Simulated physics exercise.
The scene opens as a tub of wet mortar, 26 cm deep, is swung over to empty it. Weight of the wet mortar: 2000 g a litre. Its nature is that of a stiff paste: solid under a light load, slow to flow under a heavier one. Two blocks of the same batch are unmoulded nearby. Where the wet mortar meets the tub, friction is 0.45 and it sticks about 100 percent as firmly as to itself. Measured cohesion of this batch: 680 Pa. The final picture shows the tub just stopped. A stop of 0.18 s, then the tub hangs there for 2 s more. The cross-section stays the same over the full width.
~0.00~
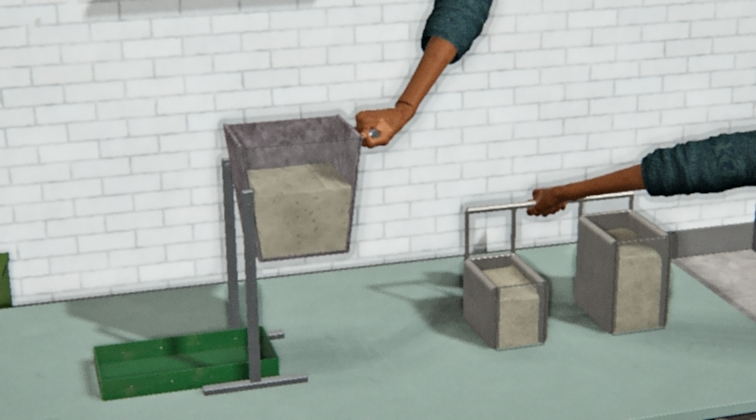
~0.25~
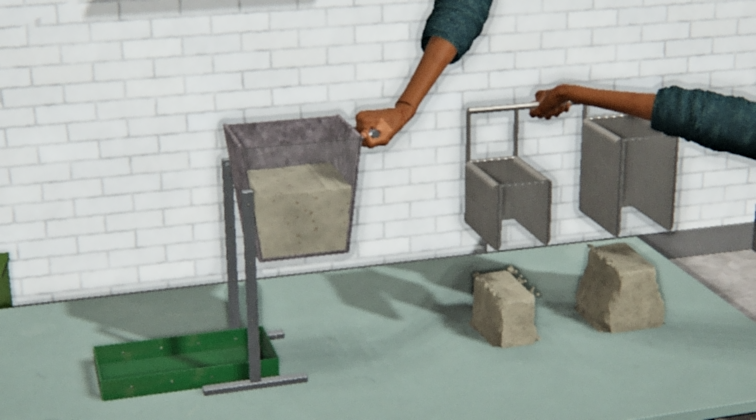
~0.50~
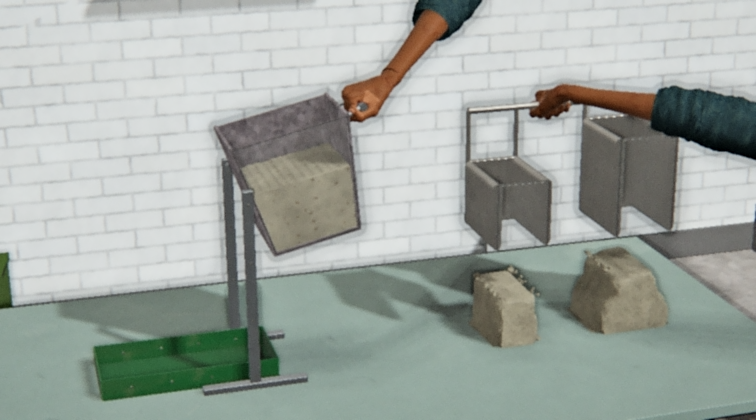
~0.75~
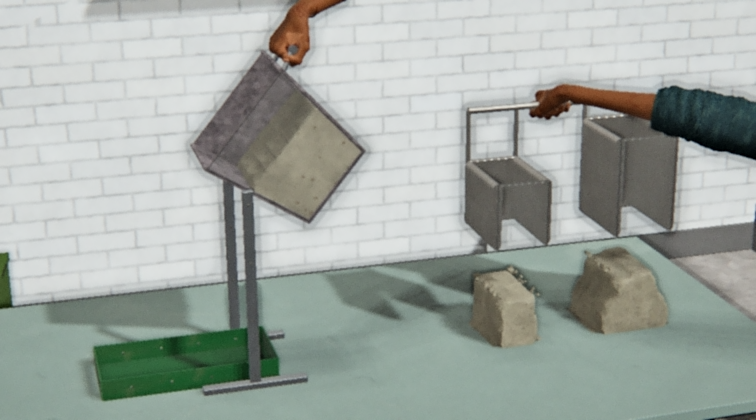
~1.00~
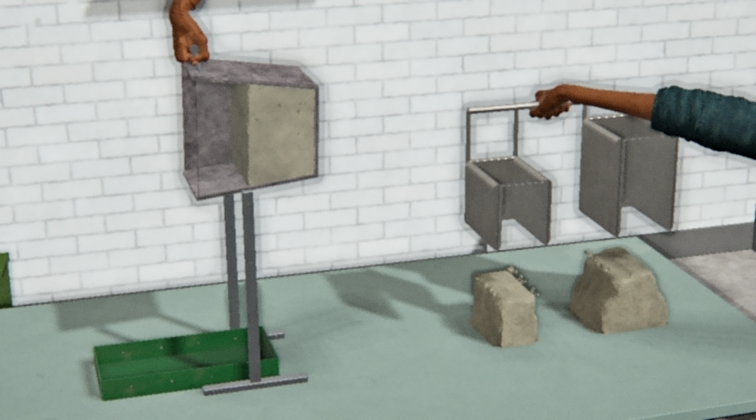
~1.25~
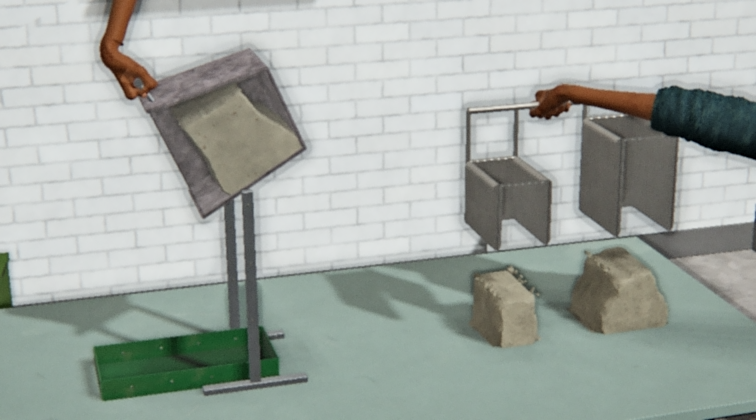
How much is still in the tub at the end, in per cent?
Around 5 percent.
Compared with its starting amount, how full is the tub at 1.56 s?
Near 35 %.
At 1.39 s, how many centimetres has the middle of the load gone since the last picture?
Roughly 10 centimetres.
After 1.39 s, the tub is at 113 degrees and holds 75 %.
After 1.56 s, the tub is at 113 degrees and holds 35 %.
After 1.73 s, the tub is at 113 degrees and holds 19 %.
After 1.90 s, the tub is at 113 degrees and holds 5 %.
After 3.25 s, the tub is at 113 degrees and holds 5 %.
